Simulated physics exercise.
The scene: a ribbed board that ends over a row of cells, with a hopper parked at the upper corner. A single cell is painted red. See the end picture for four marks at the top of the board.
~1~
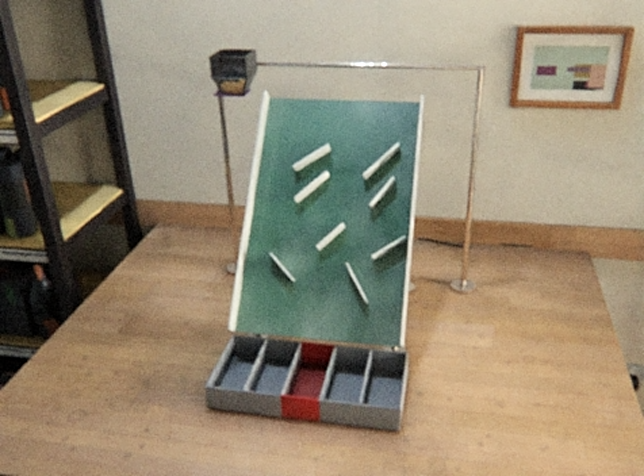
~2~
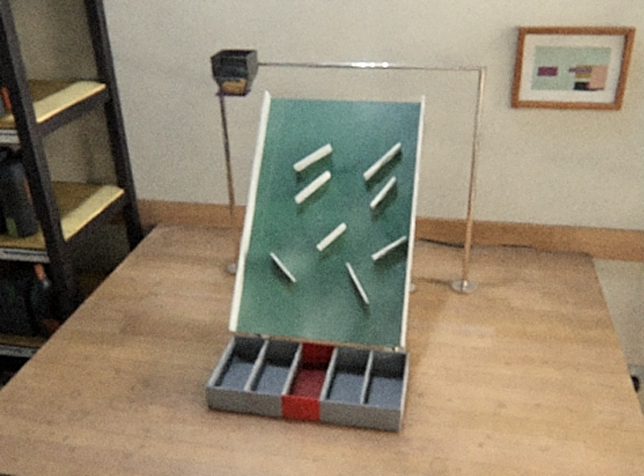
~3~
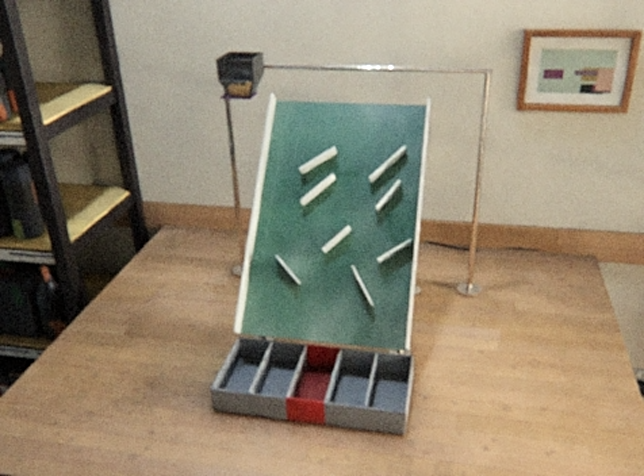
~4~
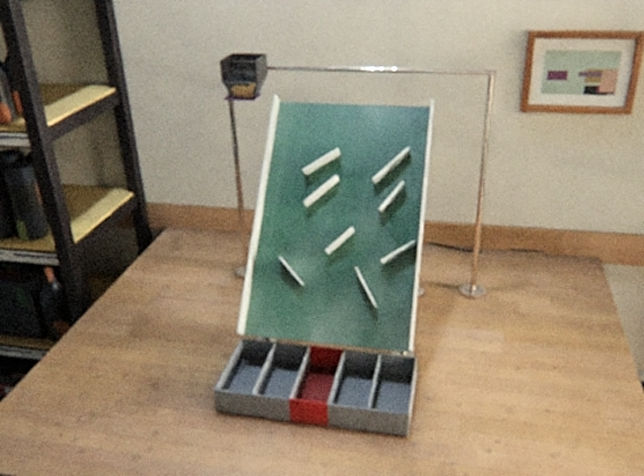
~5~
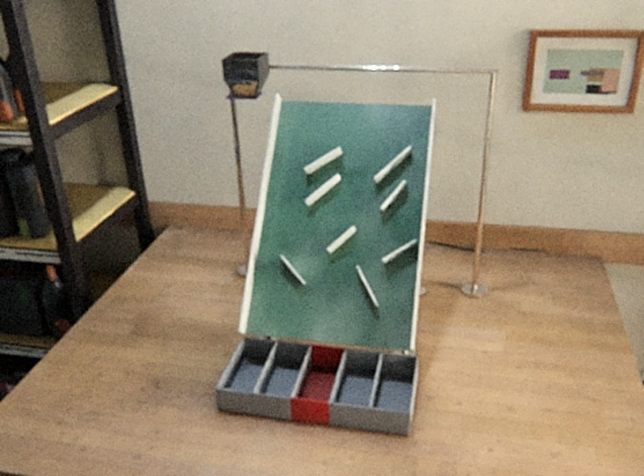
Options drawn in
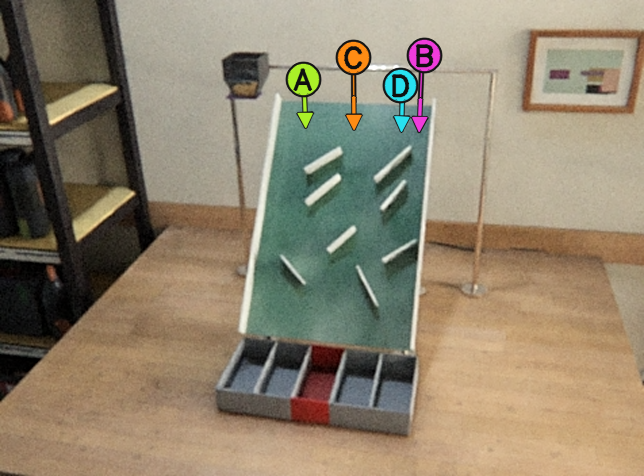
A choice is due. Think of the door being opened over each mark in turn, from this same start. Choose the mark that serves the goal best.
D.
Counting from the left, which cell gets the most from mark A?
It is the first one.
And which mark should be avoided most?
A it is.
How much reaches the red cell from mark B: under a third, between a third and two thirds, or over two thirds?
It is under a third.
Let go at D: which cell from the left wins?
The third from the left.
On the marked copy, mark A meets the board at (305, 122); mark B meets the board at (419, 126); mark C meets the board at (353, 124); mark D meets the board at (401, 125).
With A, none at all in the red cell, close to half in other cells, close to half outside the box.
With B, a small share in the red cell, the bulk in other cells, only a few held on the board, a small share outside the box.
With C, close to a quarter in the red cell, close to half in other cells, close to a quarter outside the box.
With D, close to two thirds in the red cell, close to a third in other cells.
